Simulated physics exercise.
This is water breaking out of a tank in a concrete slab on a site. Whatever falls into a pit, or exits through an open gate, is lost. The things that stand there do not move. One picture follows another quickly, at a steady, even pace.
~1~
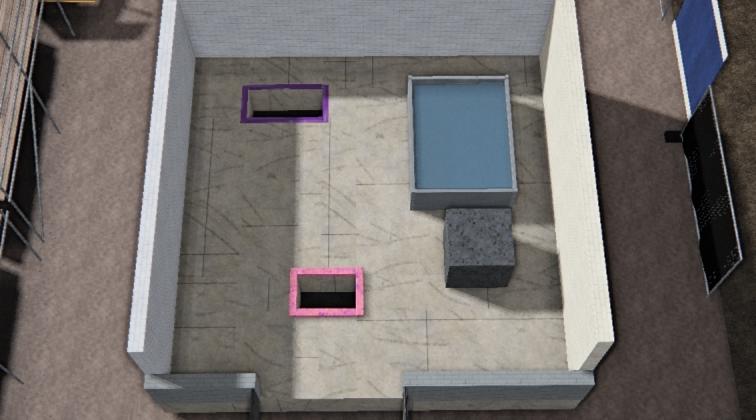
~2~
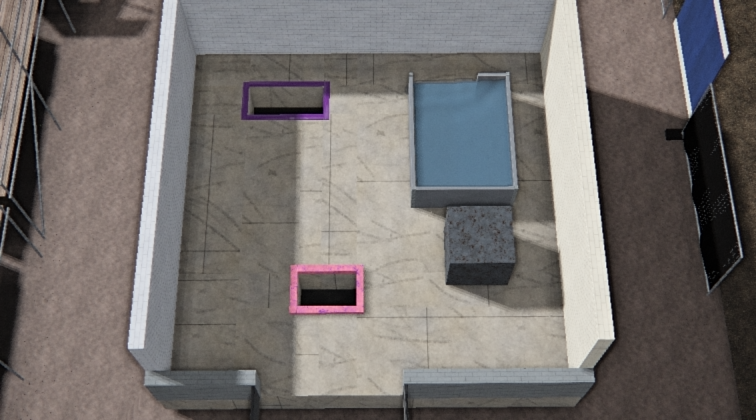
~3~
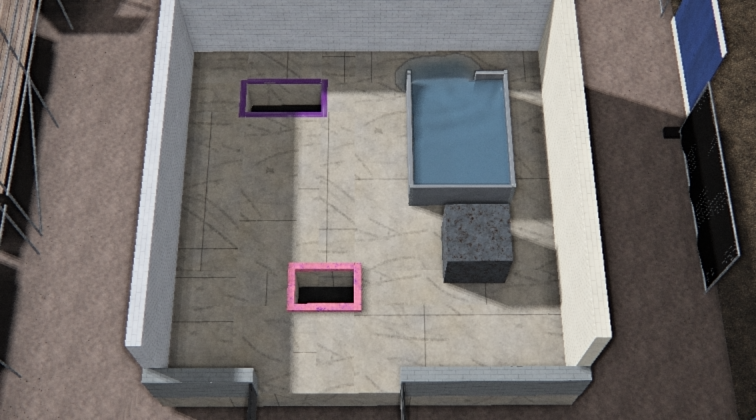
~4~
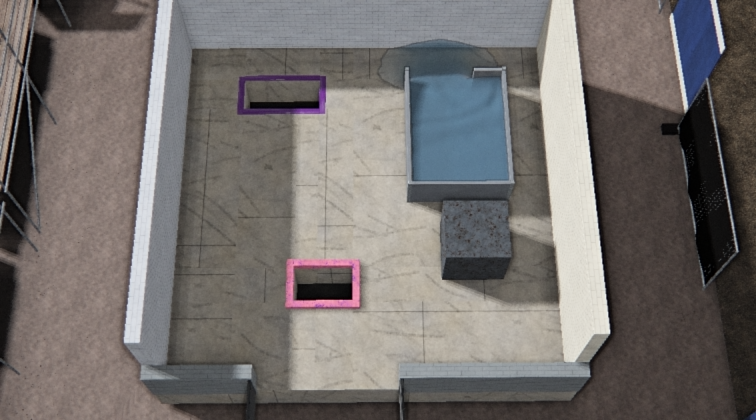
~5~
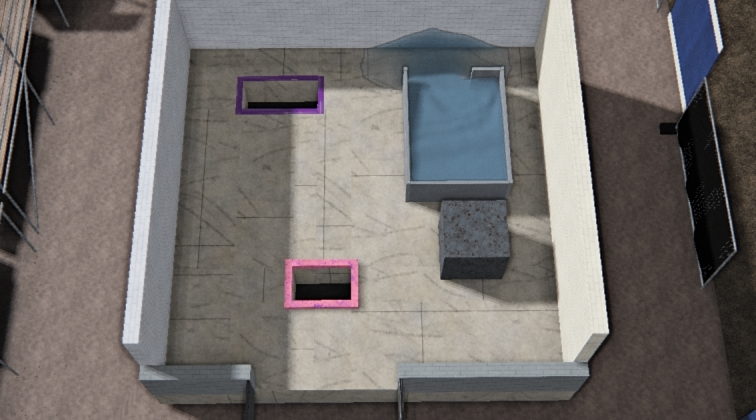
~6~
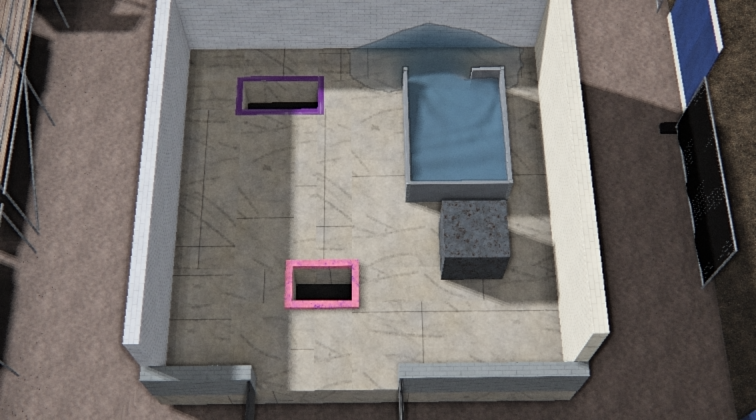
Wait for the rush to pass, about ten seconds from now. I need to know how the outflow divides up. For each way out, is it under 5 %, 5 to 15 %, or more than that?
Here is how it divides: The gate ends up with under 5 %; the pink pit ends up with under 5 %; the purple pit ends up with more than 15 %.
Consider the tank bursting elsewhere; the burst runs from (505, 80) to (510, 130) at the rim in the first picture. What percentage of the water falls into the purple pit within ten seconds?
Purple: 15 %.
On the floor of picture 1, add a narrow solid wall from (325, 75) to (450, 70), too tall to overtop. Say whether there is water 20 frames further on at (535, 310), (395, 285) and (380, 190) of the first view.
Taken in turn, the three points are soaked, unsoaked and unsoaked.
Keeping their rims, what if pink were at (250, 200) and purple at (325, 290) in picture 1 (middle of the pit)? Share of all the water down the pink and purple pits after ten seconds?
Per cent by pit - pink: 2 / purple: 8.
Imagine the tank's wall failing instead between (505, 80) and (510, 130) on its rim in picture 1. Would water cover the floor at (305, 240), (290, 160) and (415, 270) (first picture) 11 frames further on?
Well, the first is missed by the spill, the next missed by the spill, the last missed by the spill.
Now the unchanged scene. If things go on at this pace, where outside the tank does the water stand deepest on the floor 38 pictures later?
Approximate pixel: (557, 363).
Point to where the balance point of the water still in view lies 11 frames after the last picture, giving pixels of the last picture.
At about (439, 110).
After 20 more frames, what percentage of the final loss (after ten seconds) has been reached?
Something close to 45 percent by that point.
A moment on, water covers 15 % of the floor; the gate 0 %, the pink pit 0 %, the purple pit 0 %.
Next, water covers 25 % of the floor; the gate 0 %, the pink pit 0 %, the purple pit 5 %.
Then, water covers 40 % of the floor; the gate 0 %, the pink pit 0 %, the purple pit 12 %.
Later, water covers 70 % of the floor; the gate 0 %, the pink pit 0 %, the purple pit 18 %.
In the end, water covers 90 % of the floor; the gate 3 %, the pink pit 0 %, the purple pit 24 %.
